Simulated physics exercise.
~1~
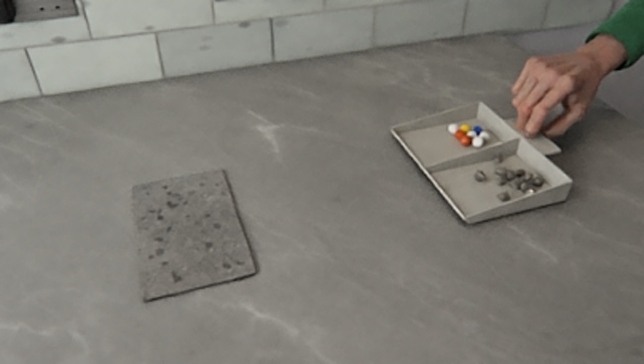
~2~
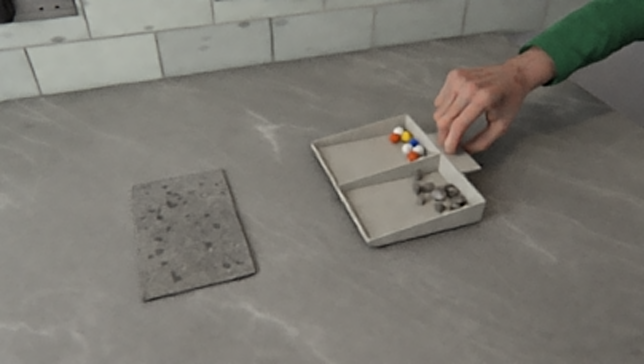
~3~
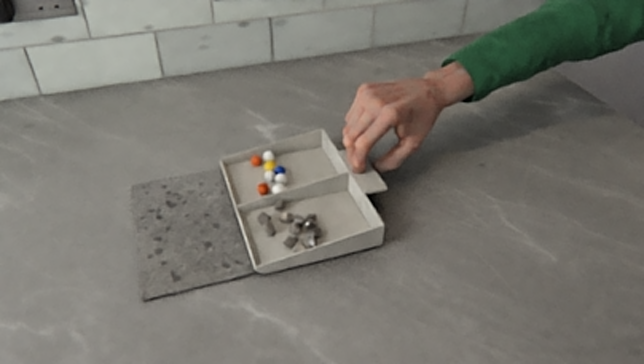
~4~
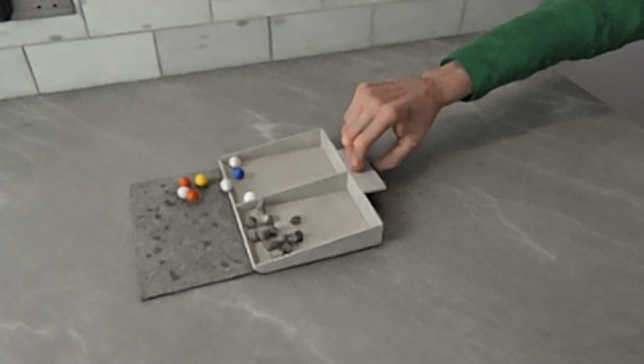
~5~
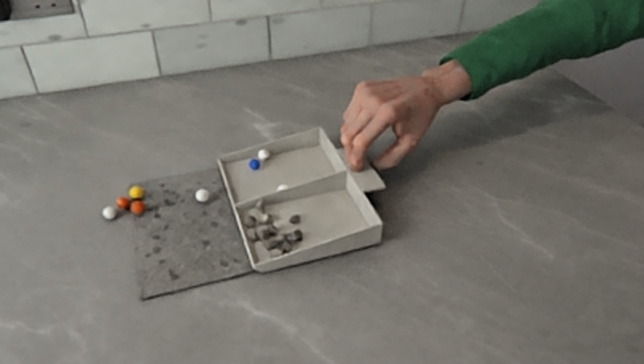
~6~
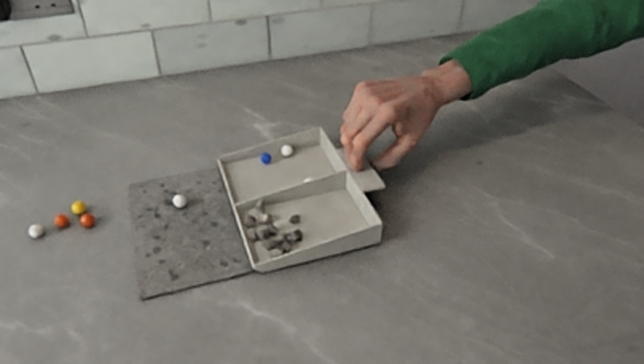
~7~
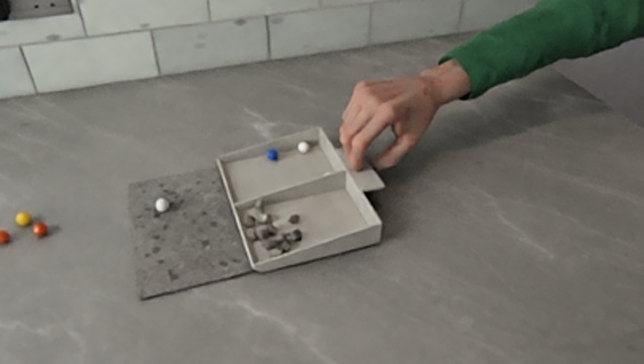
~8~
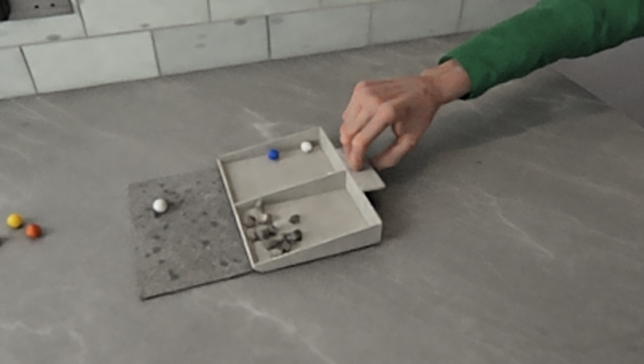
A hand in a green sleeve slides a pale, two-part tray leftward across a grey marbled tabletop, seen from above at an angle, with whitish tiles behind. Small white, orange, yellow and blue balls sit in the back part, grey stone-like pieces in the front, and a speckled grey slab lies to the left. The tray stops at the slab, and both batches shift towards its left rim. The stones stay inside, but several balls spill out over the slab and roll left. Finally, a white ball rests on the slab, a blue and a white one remain in the back part, and yellow and orange ones lie at the far left.
